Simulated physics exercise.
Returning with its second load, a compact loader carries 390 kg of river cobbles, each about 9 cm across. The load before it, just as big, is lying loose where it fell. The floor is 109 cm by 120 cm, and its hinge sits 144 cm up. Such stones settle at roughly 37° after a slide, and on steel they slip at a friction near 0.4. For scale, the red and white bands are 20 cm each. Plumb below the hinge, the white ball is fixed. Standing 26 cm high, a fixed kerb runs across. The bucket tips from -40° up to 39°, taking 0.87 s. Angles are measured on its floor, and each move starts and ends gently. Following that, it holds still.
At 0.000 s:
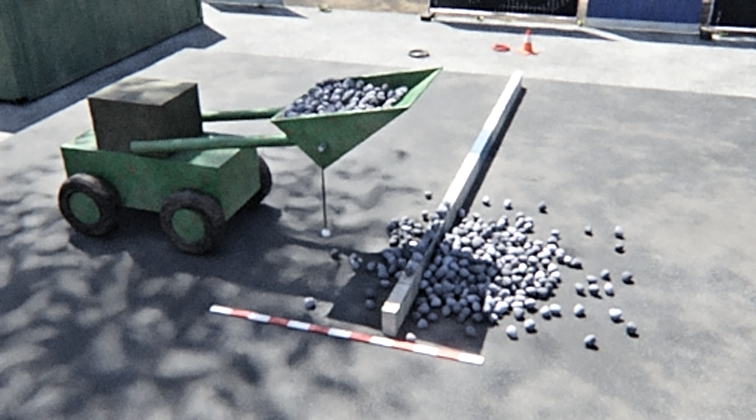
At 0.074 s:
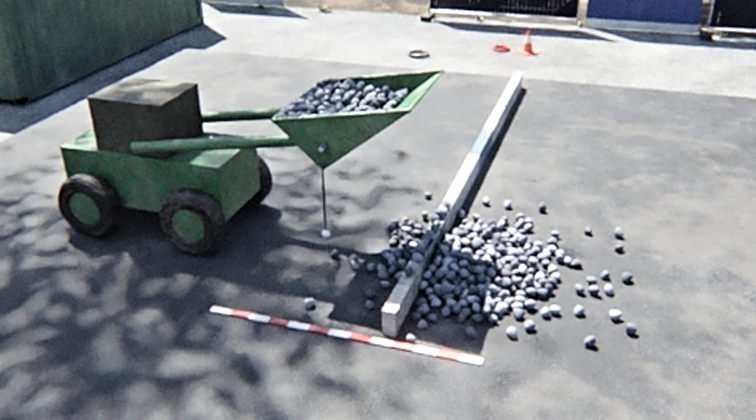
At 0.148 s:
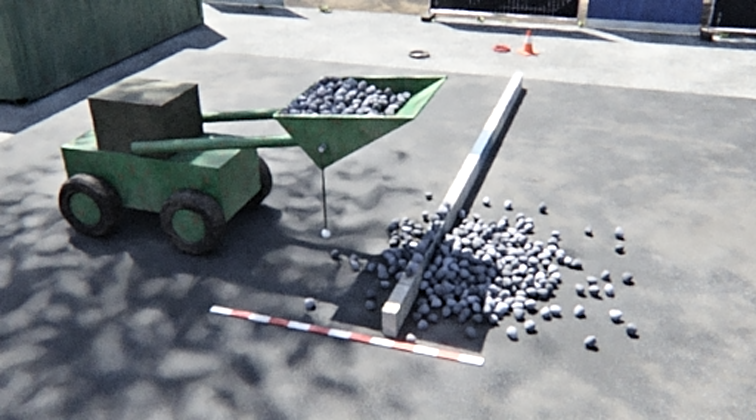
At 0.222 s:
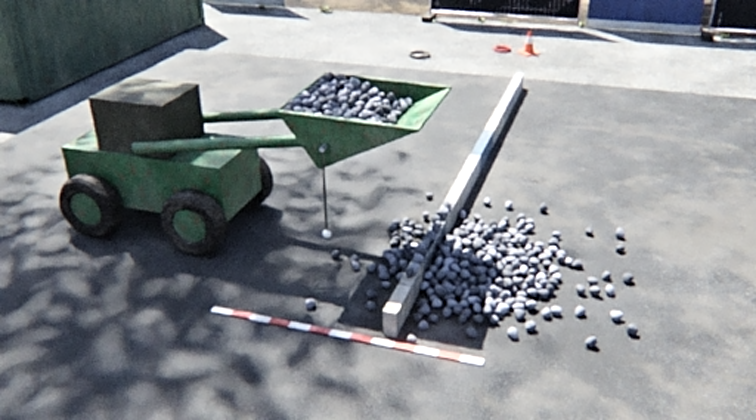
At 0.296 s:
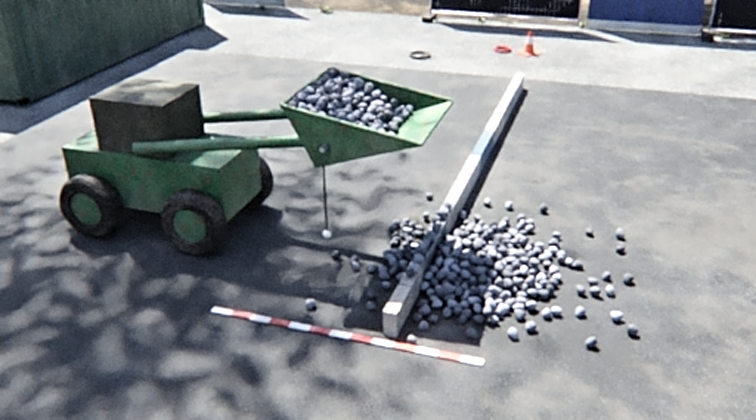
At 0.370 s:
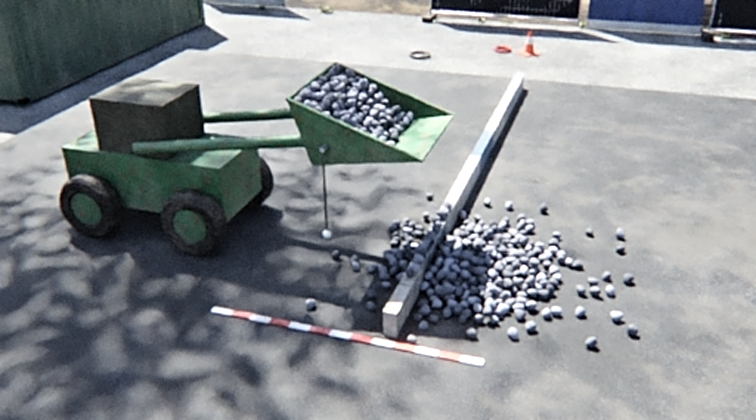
Green loader standing in place, slowly tilting its raised bucket of grey stones forward beside a scattered stone pile and pale kerb.
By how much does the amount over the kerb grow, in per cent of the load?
About 90 per cent.
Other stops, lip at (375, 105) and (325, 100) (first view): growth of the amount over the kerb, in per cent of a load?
Roughly 25 and 0 percent, in that order.
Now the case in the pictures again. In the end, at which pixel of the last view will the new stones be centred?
I'd say close to (466, 254).
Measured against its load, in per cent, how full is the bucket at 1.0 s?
95 % still inside.
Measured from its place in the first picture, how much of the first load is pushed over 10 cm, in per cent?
Close to 15 per cent.
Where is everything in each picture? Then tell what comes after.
In the first picture, the bucket is at -40°, its lip at (409, 107); the top of the load is at (351, 90). The earlier load is highest near (431, 231), 31 cm above ground level, 16 % on this side of the kerb, 83 % over the kerb.
In the second picture, lip at (410, 111), floor tilted -38°, highest stones at (347, 88); the stones move at 0.2 m/s on average.
In the third picture, lip at (414, 118), floor tilted -34°, highest stones at (341, 88); the stones move at 0.3 m/s on average.
In the fourth picture, the bucket is at -27°, its lip at (419, 130); the top of the load is at (329, 84); the stones move at 0.4 m/s on average.
In the fifth picture, the bucket is at -19°, its lip at (422, 145); the top of the load is at (329, 80); the stones move at 0.5 m/s on average.
In the sixth picture, the bucket is at -9°, its lip at (422, 161); the top of the load is at (335, 76); the stones move at 0.5 m/s on average.
After 0.6 s the floor is at 26°; in per cent of one load, 100 in the bucket, 16 on this side of the kerb, 83 over the kerb; the foremost stones are at (616, 287).
After 1.0 s the floor is at 39°; in per cent of one load, 95 in the bucket, 22 on this side of the kerb, 83 over the kerb; the foremost stones are at (616, 287).
After 1.3 s the floor is at 39°; in per cent of one load, 31 in the bucket, 41 on this side of the kerb, 128 over the kerb; the foremost stones are at (616, 287).
After 4.1 s the floor is at 39°; in per cent of one load, 0 in the bucket, 26 on this side of the kerb, 174 over the kerb; the foremost stones are at (620, 276). Net gain over the kerb, 90.
